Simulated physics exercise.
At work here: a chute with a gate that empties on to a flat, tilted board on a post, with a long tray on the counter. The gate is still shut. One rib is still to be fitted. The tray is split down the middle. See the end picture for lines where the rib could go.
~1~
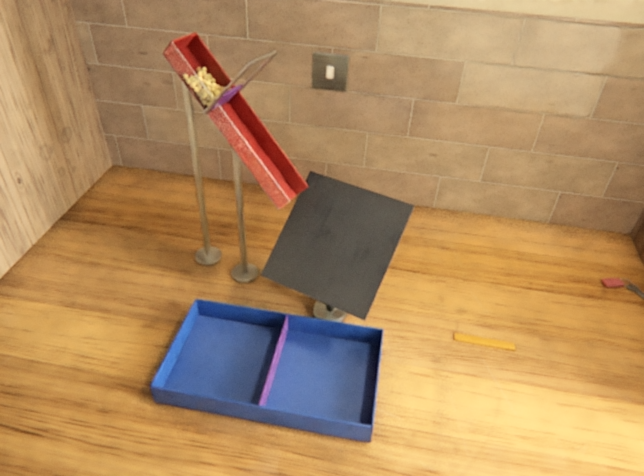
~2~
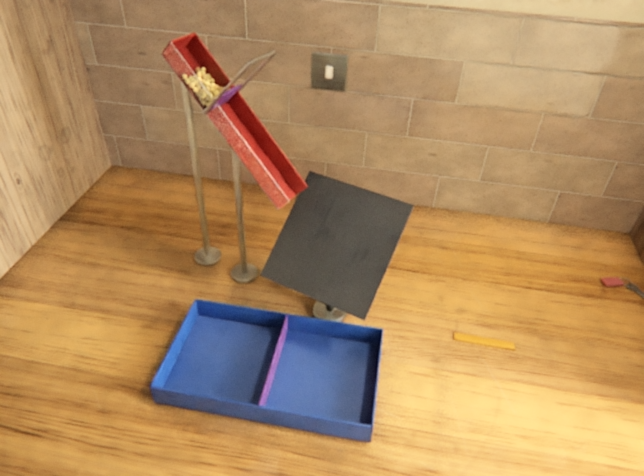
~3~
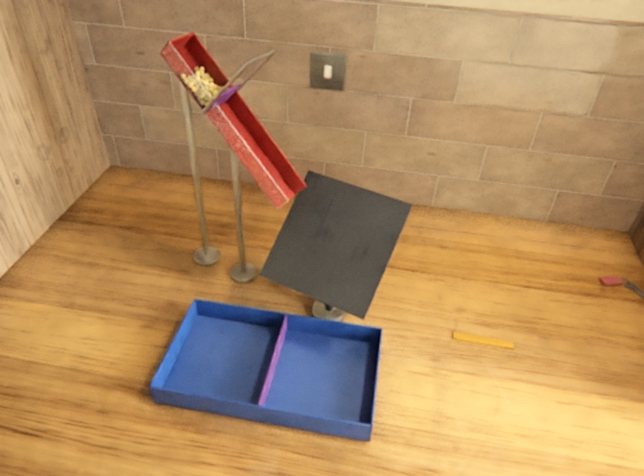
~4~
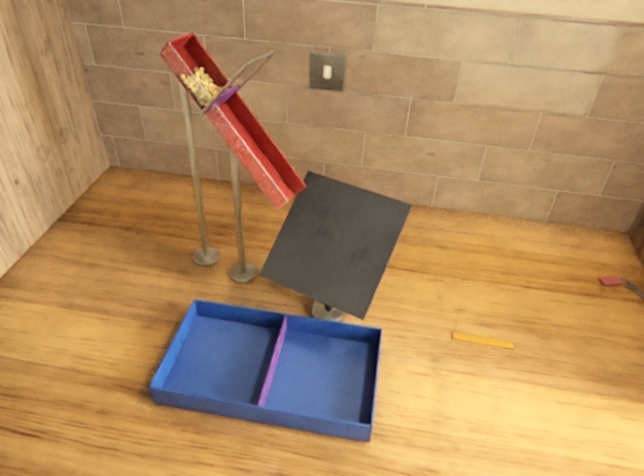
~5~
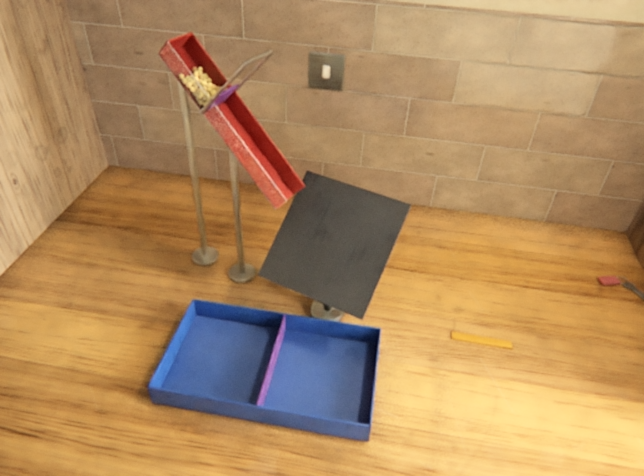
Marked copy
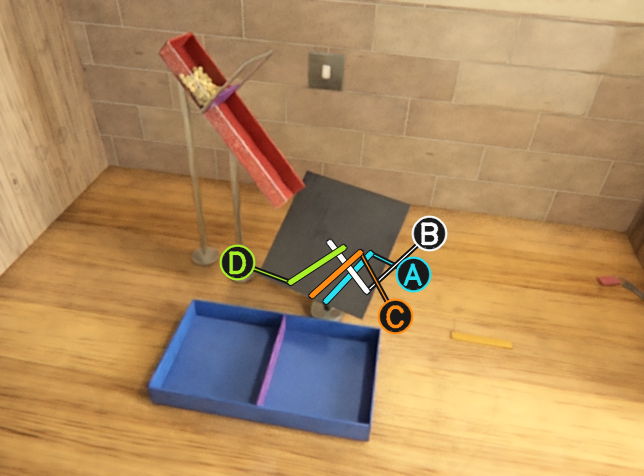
On a pale wooden counter in front of a brown tiled wall with a switch plate, seen from above at an angle, a blue tray with a purple divider lies at the front. Behind it, a red chute on two metal stands slopes down rightward, pale pieces bunched behind a purple gate, towards a tilted dark board, with a yellow strip lying to the right. Nothing in the setup visibly moves, and the view shifts only very slightly.
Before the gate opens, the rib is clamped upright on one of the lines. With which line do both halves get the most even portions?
Choose C.
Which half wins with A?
More lands on the right.
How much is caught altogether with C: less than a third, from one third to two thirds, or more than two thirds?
Line C gives more than two thirds.
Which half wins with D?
The left half.
On the marked copy, line A from (370, 253) to (326, 301); line B from (329, 242) to (366, 291); line C from (360, 252) to (311, 295); line D from (343, 247) to (290, 282).
For line A, of what is caught, about a quarter in the left half, most in the right.
For line B, of what is caught, a small part in the left half, most in the right.
For line C, of what is caught, about half in the left half, about half in the right.
For line D, of what is caught, most in the left half, a small part in the right.
